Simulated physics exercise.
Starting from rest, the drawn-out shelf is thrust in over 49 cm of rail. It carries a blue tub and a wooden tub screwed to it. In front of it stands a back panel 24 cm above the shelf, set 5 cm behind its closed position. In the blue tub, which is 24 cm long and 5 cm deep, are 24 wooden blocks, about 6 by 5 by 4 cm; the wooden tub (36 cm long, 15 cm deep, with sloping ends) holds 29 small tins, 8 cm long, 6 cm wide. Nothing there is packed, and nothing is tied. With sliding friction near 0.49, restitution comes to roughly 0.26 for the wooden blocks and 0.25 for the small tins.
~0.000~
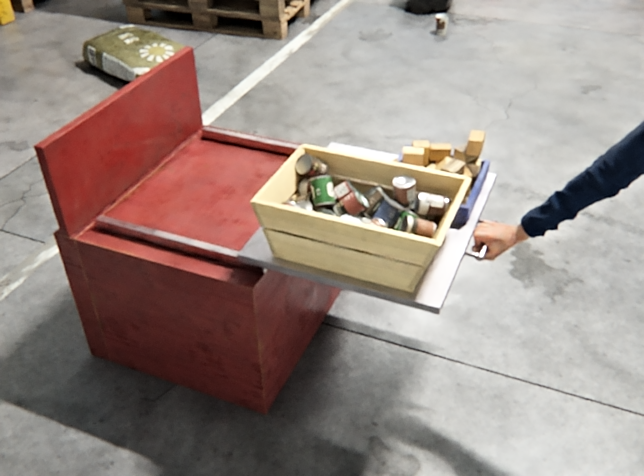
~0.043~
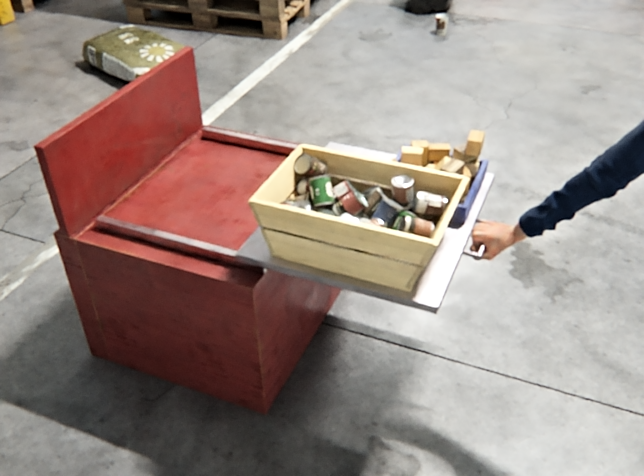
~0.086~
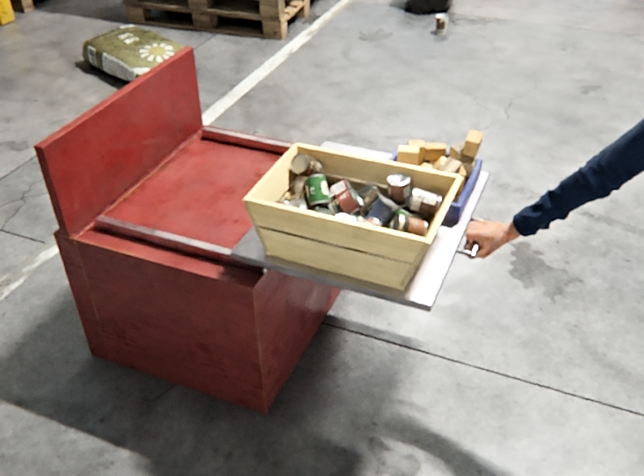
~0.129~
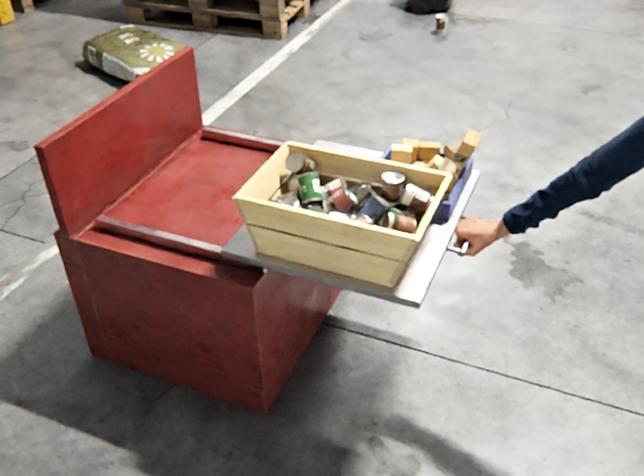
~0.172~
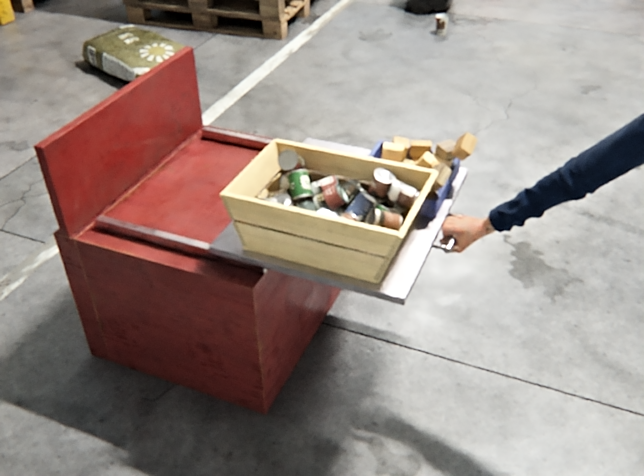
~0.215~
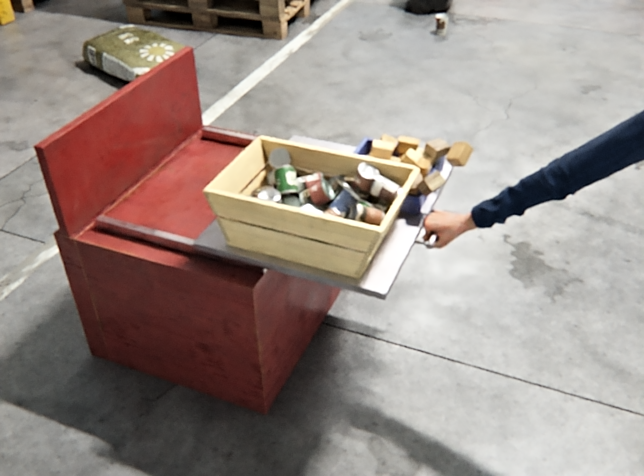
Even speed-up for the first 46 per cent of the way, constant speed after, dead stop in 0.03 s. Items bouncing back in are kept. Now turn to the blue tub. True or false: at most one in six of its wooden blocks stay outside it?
False, more than one in six end up outside.
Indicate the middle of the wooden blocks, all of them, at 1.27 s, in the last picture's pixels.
I'd say near (275, 149).
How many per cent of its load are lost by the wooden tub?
Lost from the wooden tub: 0 percent.
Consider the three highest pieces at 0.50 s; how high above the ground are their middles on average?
Their middles sit some 72 cm up.
After 0.42 s, end of travel.
After 0.50 s, 4 of 24 out of the blue tub and 0 of 29 out of the wooden tub.
After 0.62 s, 7 of 24 out of the blue tub and 0 of 29 out of the wooden tub.
After 0.84 s, 8 of 24 out of the blue tub and 0 of 29 out of the wooden tub.
Final count (at 1.27 s), 8 of 24 out of the blue tub and 0 of 29 out of the wooden tub. Asked share, 8 of 24, 33 per cent.
